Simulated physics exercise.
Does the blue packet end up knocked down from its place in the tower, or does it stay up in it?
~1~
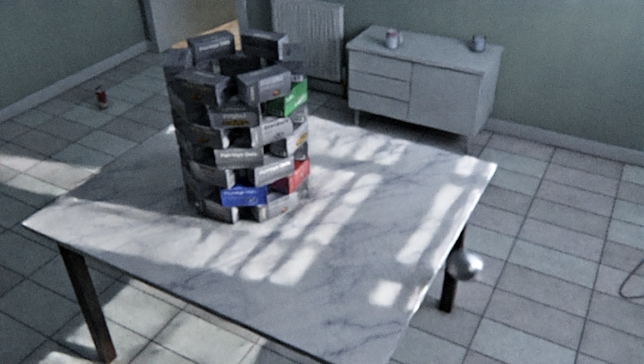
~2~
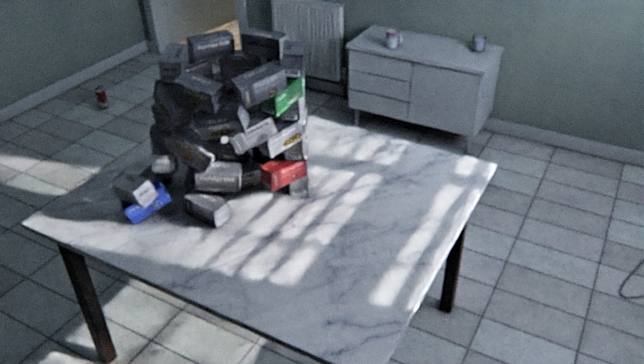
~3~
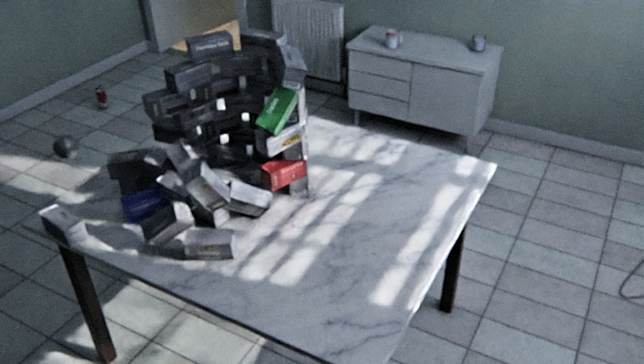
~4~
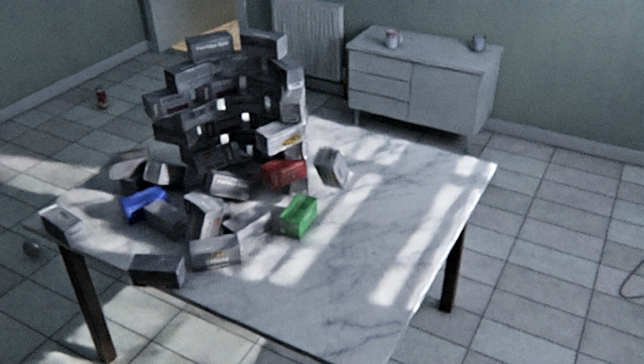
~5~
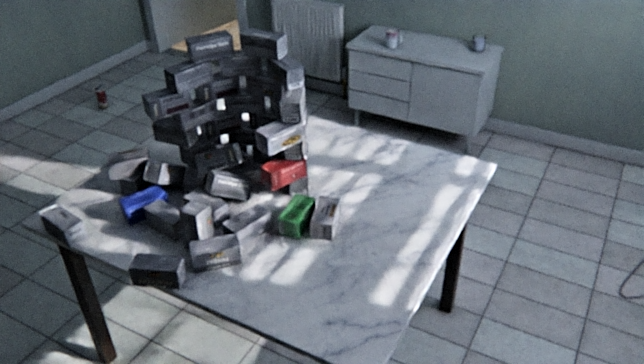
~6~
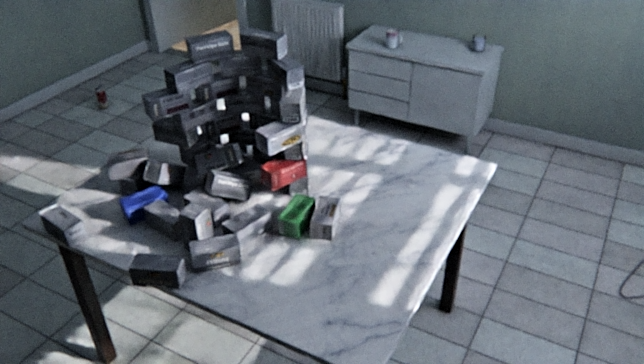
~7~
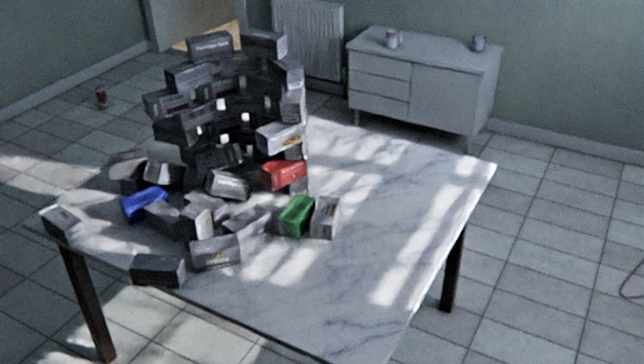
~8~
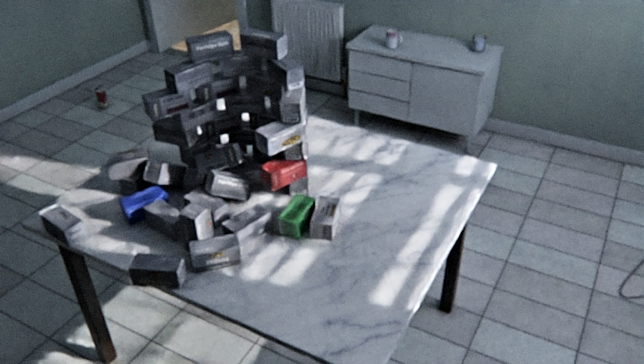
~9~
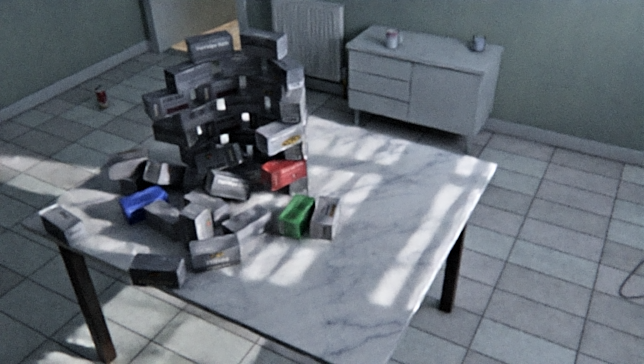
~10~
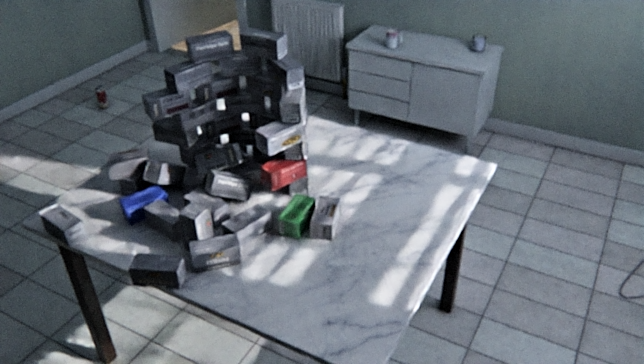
The blue packet comes down. It is knocked out of the tower and ends up lying on the table to the left, among the other fallen packets.
